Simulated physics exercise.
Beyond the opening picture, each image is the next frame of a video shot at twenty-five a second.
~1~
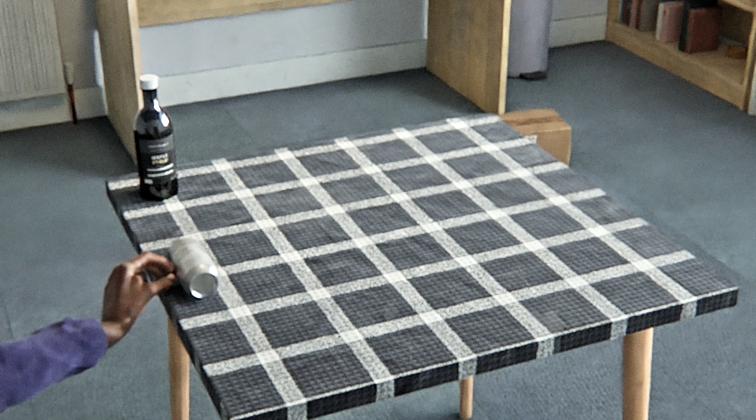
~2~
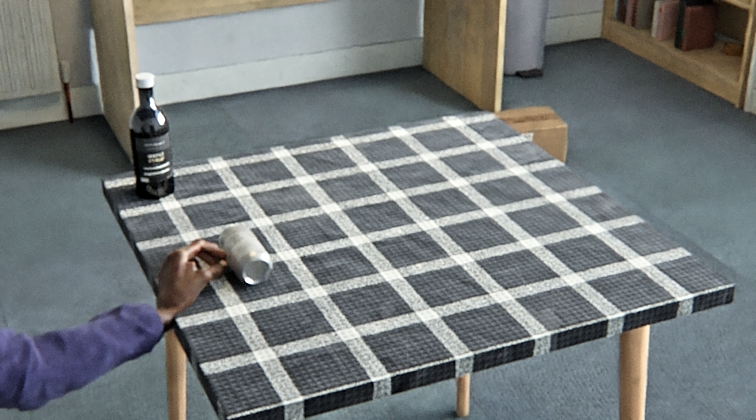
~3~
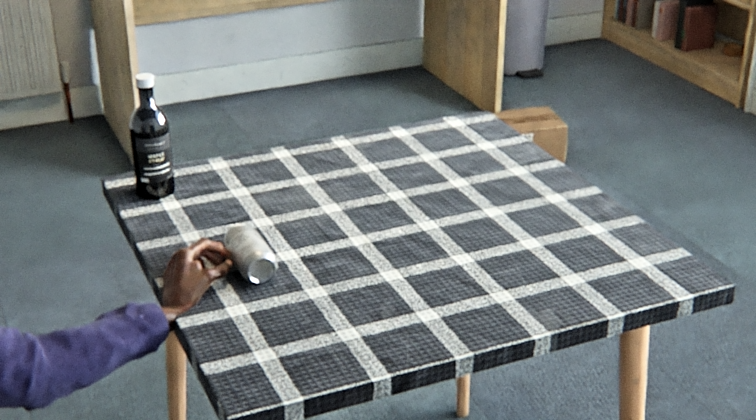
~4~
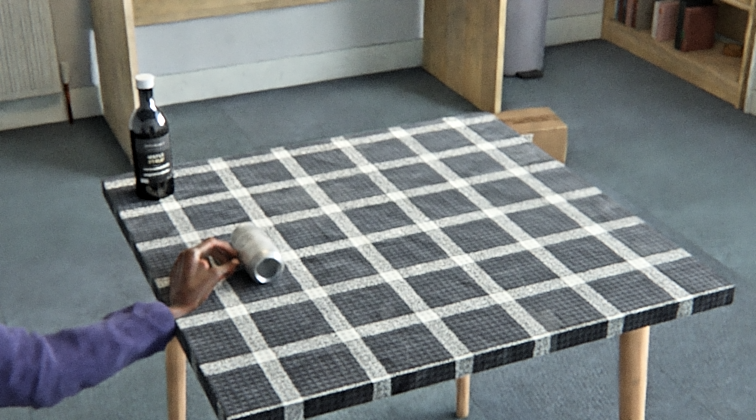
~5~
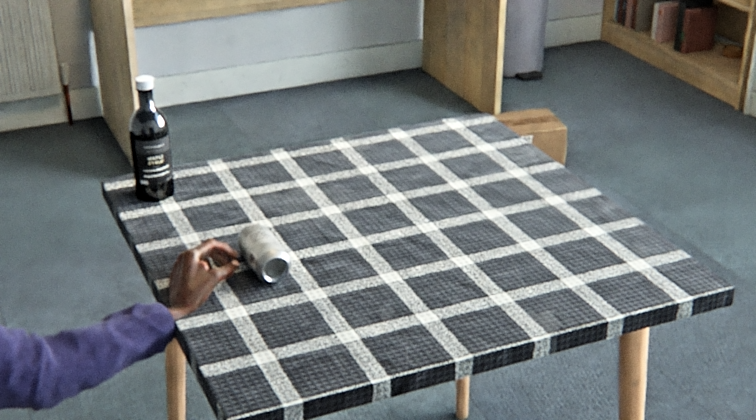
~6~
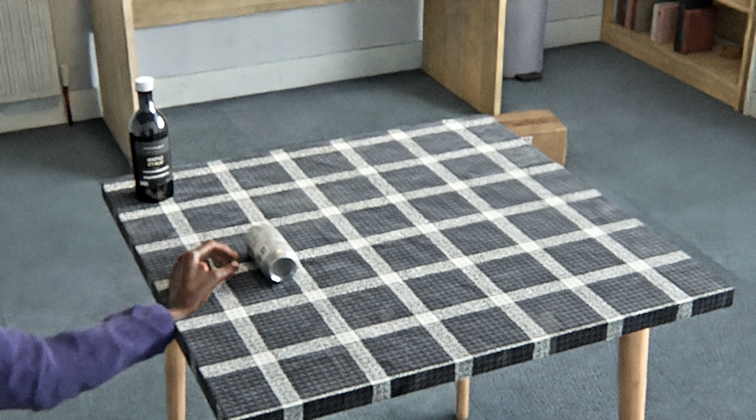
The clip shows a hand in a purple sleeve moving a light-coloured can lying on its side rightward across a checked table near a dark bottle, then staying nearly still while the can shifts slightly farther right, away from the fingers.
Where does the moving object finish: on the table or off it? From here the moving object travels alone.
On the table.
Then, 0.10 s past the last view, white can displaced about its own width near (288, 249).
Then, 0.30 s past the last view, white can displaced well along near (315, 243).
Then, 0.50 s past the last view, white can displaced well along near (335, 239).
Then, 0.70 s past the last view, white can displaced well along near (348, 236).
Finally, moved from the start, white can. Final places as the last picture's camera would see them, white can near (353, 235).
